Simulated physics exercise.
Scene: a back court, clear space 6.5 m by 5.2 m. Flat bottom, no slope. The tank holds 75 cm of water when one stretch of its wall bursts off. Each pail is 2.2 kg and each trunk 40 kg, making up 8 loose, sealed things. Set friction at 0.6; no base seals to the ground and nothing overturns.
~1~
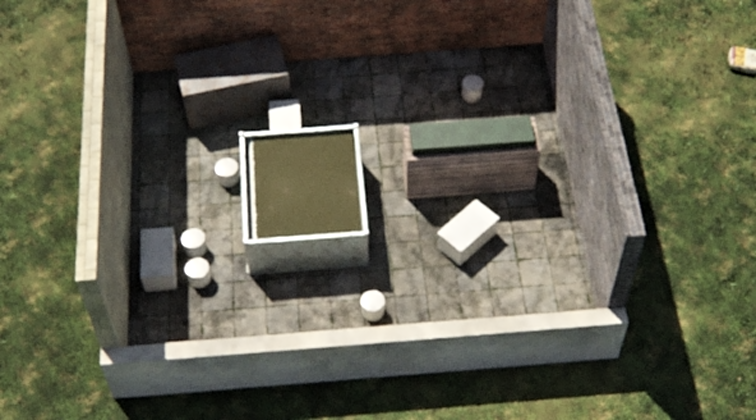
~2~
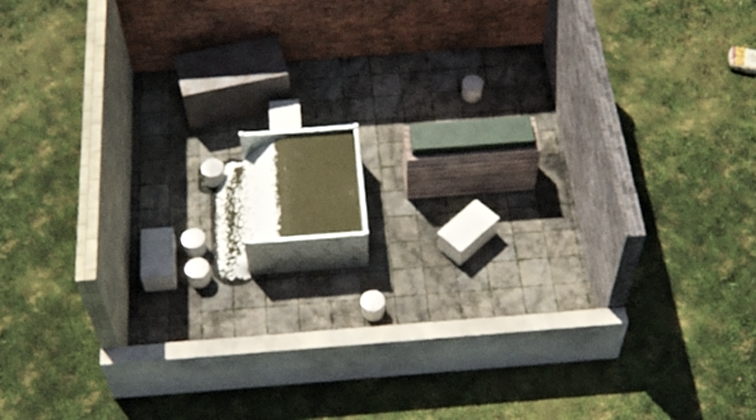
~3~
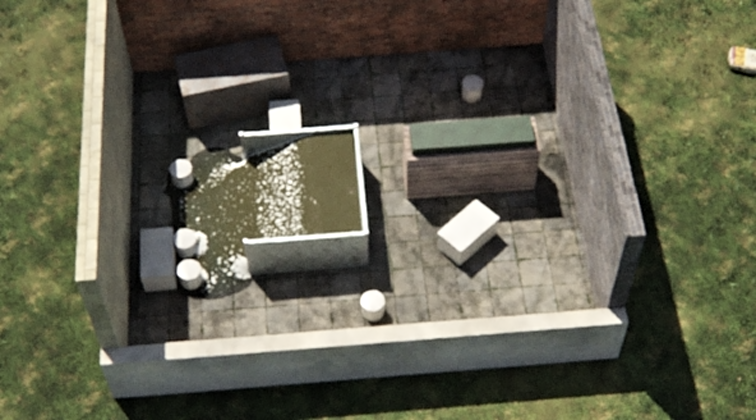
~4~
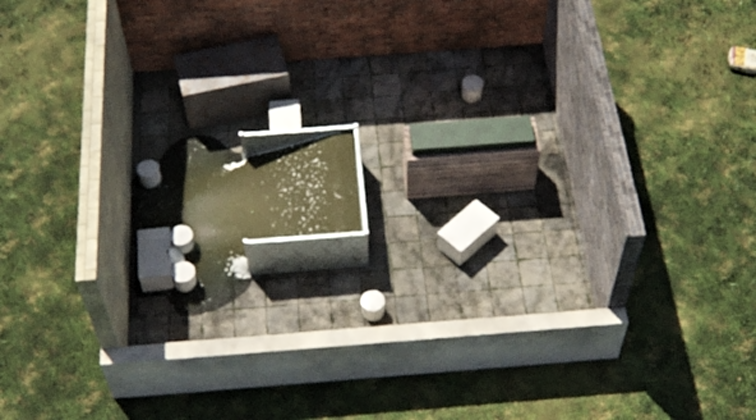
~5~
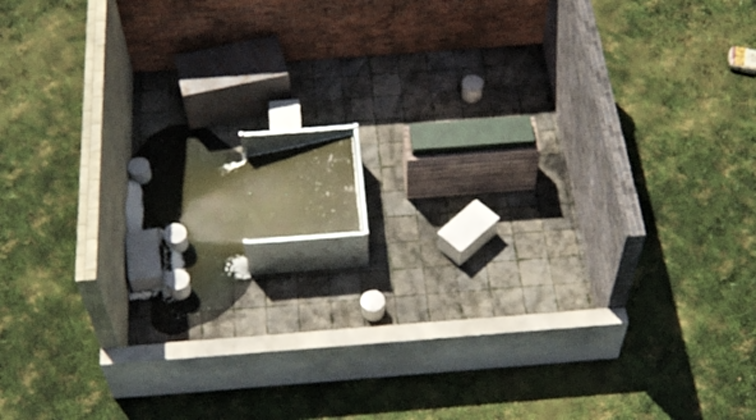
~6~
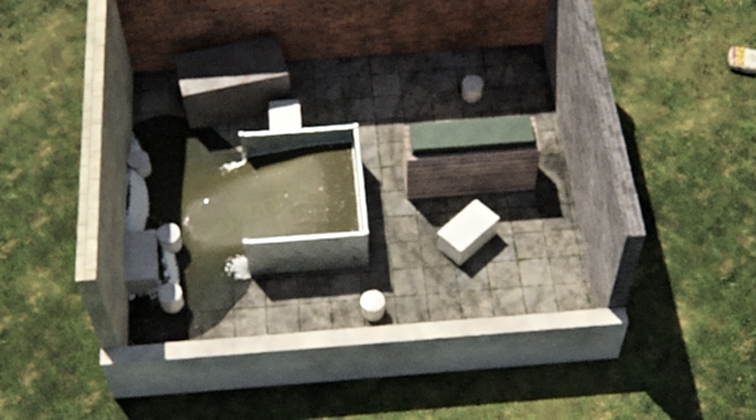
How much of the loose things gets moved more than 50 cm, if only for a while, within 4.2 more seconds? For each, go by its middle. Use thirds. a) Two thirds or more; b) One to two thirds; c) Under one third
Answer: A.
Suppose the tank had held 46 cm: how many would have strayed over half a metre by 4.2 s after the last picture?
The answer would then be 5.
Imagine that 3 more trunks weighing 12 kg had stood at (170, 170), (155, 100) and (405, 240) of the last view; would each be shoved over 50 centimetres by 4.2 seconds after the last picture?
In order: Beyond it, within it, within it.
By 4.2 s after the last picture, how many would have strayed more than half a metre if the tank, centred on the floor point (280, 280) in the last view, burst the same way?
Then the count would be 6.
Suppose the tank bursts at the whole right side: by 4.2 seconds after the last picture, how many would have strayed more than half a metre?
You'd get 3 in that case.
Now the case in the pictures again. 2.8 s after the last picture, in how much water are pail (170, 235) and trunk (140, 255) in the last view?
Depth approx. 5 cm / 8 cm.
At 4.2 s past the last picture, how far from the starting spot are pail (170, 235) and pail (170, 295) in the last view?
Net shifts, in order: 450 cm and 500 cm.
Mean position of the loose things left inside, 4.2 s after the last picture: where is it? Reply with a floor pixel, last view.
The average lands around (446, 200).
Then, 0.4 s after the last picture 2 of 8 are over 50 cm from their spots; 4 afloat.
Then, 1.5 s after the last picture 4 of 8 are over 50 cm from their spots; 4 afloat.
Then, 2.8 s after the last picture 5 of 8 are over 50 cm from their spots; 3 afloat.
Then, 4.2 s after the last picture 7 of 8 are over 50 cm from their spots, and 7 have been at some point; 4 afloat.
